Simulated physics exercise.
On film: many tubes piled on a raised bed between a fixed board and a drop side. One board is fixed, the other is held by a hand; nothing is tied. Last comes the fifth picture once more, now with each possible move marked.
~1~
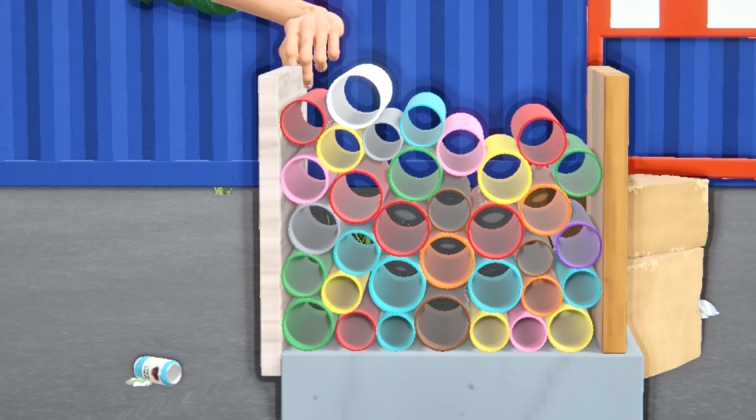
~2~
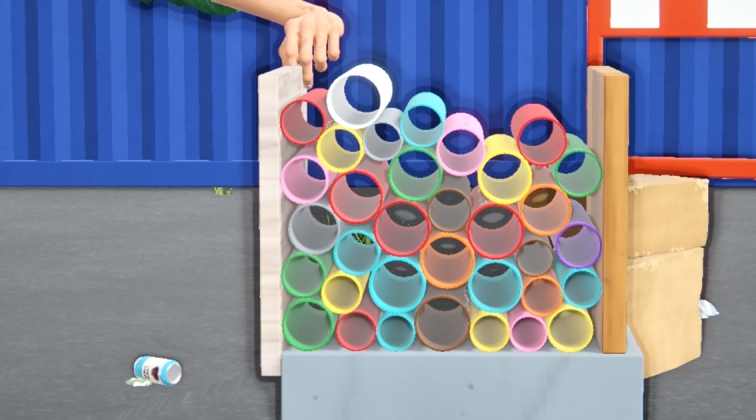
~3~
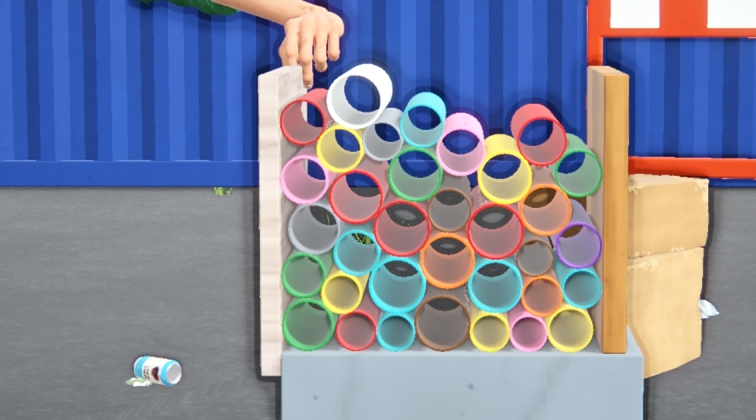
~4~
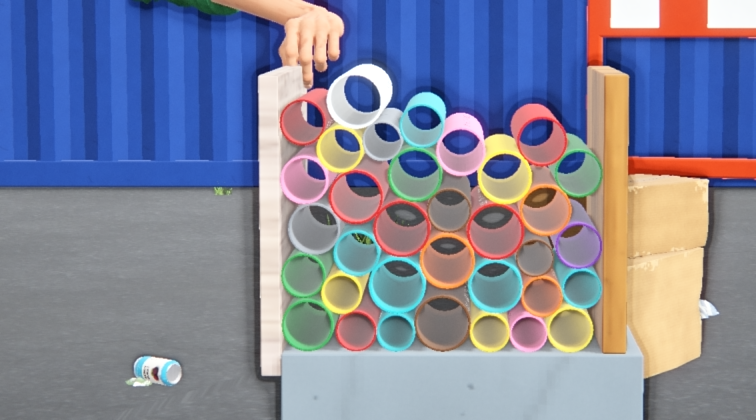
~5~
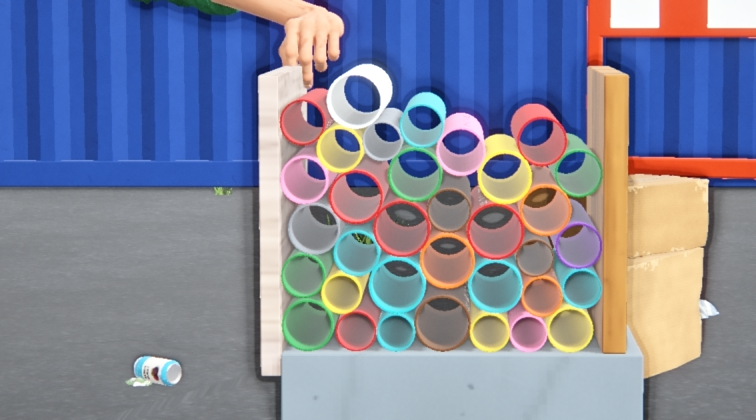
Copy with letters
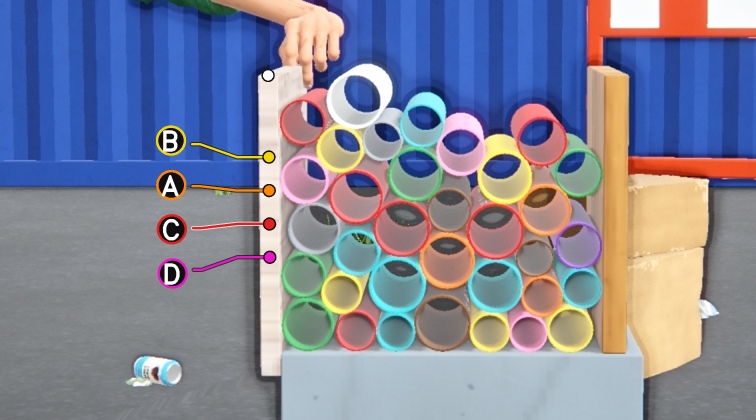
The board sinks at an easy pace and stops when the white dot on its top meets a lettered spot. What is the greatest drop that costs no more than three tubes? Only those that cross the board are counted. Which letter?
Down to A.
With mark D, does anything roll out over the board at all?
At D: Yes.
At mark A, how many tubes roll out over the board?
The count is one.
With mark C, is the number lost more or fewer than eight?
At C, fewer than eight.
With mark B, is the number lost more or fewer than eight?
It loses fewer than eight.
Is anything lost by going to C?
At C: Yes.
On the marked copy, A at (269, 191); B at (269, 157); C at (269, 224); D at (270, 258); the white dot at (268, 76).
Taking A. A third of the way, top of the board (280, 132).
Two thirds of the way, top of the board (280, 190).
When it is over, top of the board (280, 190), one out over the board.
As for the rest, B none out over the board; C four out over the board; D more than three out over the board.
